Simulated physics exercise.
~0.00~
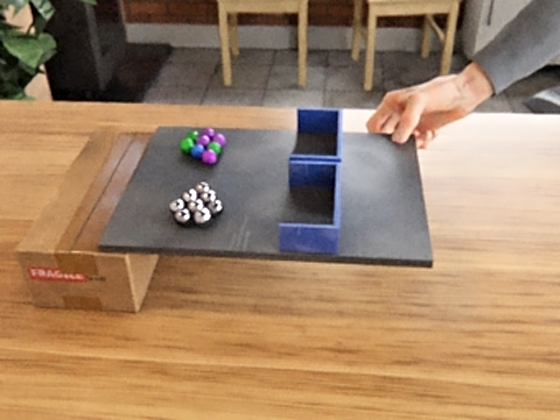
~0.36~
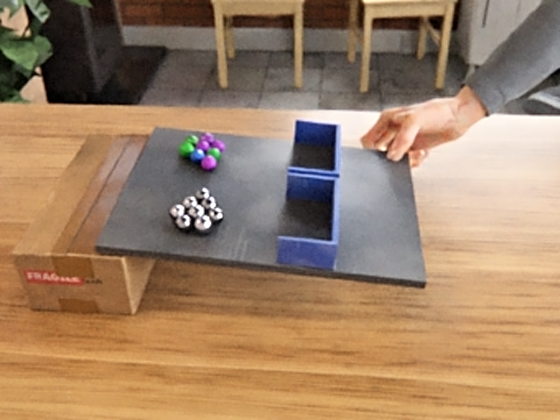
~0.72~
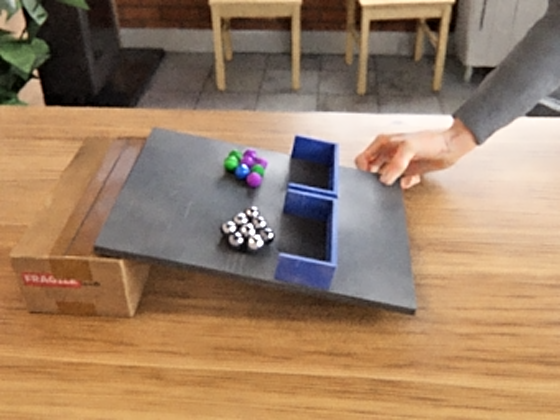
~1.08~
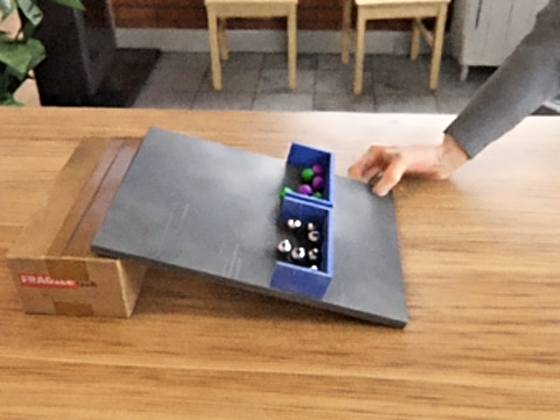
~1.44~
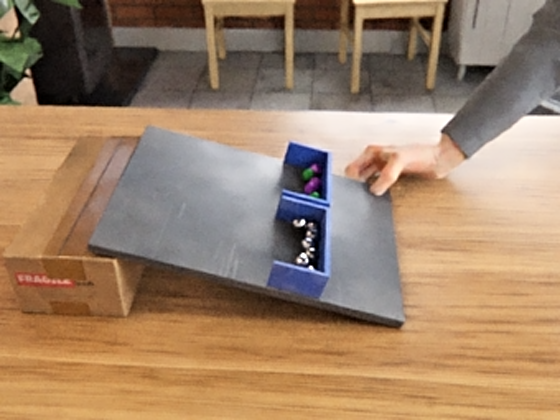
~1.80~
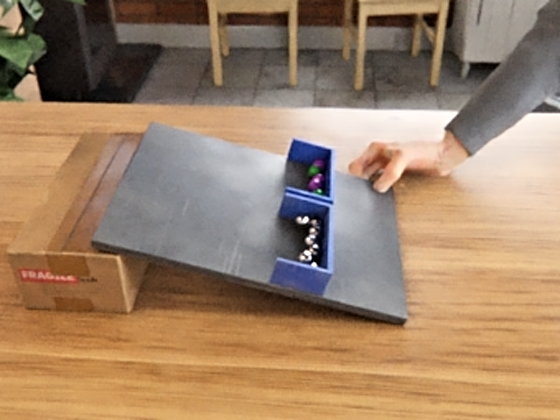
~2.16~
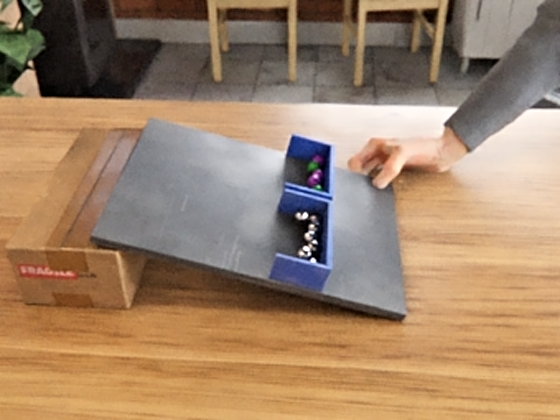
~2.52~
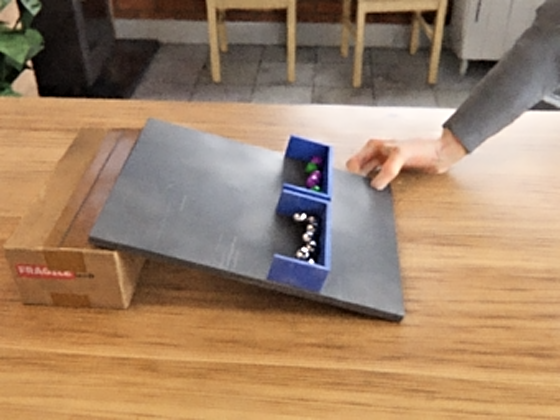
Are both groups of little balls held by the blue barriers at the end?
Yes. The black-and-white balls and the colourful balls both come to rest against their blue barriers on the tilted board.
